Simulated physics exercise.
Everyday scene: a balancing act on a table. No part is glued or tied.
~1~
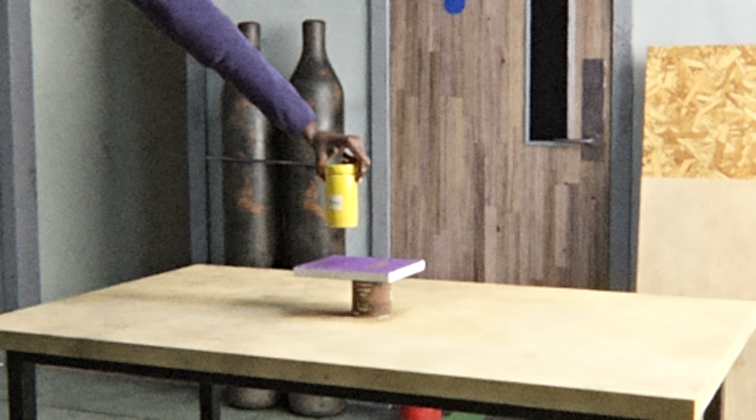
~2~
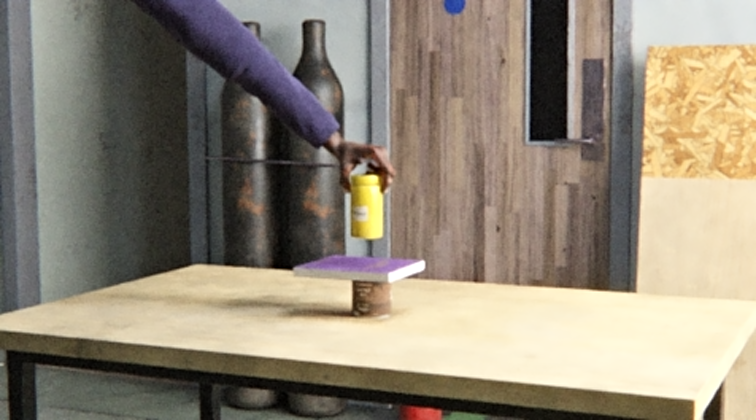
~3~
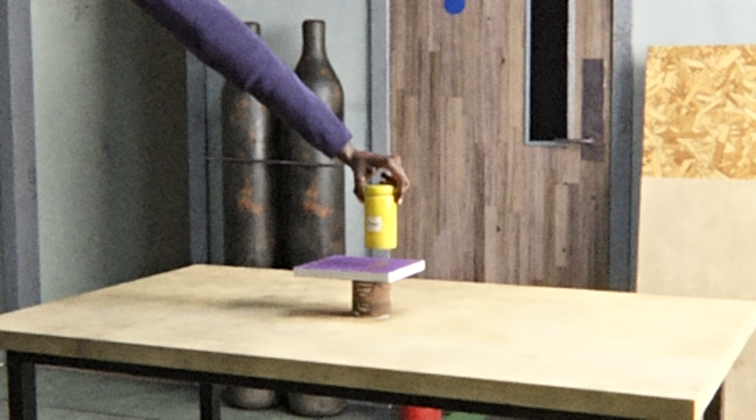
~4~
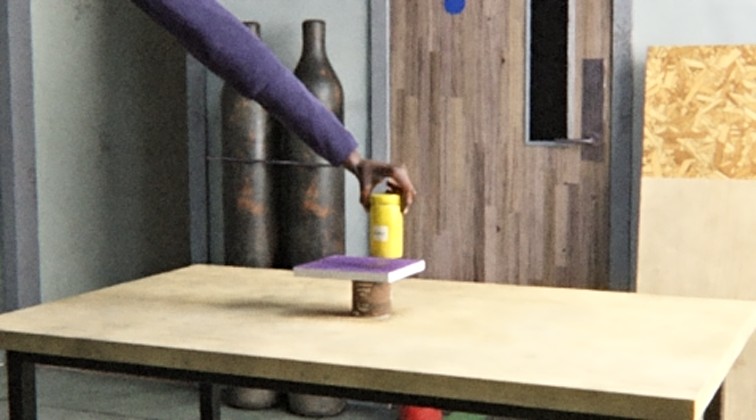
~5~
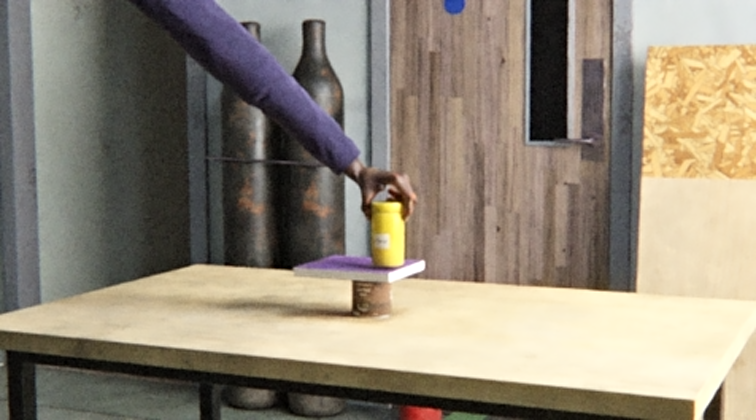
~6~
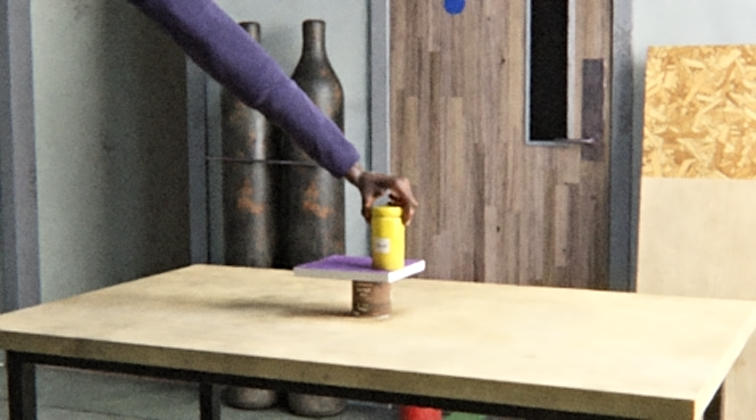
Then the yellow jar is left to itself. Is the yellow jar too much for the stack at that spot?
No, I expect it to stay steady.
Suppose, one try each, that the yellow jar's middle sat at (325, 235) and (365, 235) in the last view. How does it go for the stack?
Well, the first time the stack comes down, and the second time it stays put.
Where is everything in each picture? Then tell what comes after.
Coming down; yellow jar (341, 195); brown tin (372, 295), in the first frame.
Coming down; yellow jar (366, 206); brown tin (372, 295), in the second frame.
Coming down; yellow jar (380, 216); brown tin (372, 295), in the third frame.
Coming down; yellow jar (386, 225); brown tin (372, 295), in the fourth frame.
Coming down; yellow jar (388, 233); brown tin (372, 295), in the fifth frame.
In place under the hand; yellow jar (388, 238); brown tin (372, 295), in the sixth frame.
Then, 0.60 s on from there, no change.
Then, 1.30 s on from there, yellow jar resting near (388, 238).
Then, 2.10 s on from there, yellow jar resting near (387, 238).
In the end, all 3 unmoved. At the end, from the last picture's camera, yellow jar near (387, 238). The stack holds.
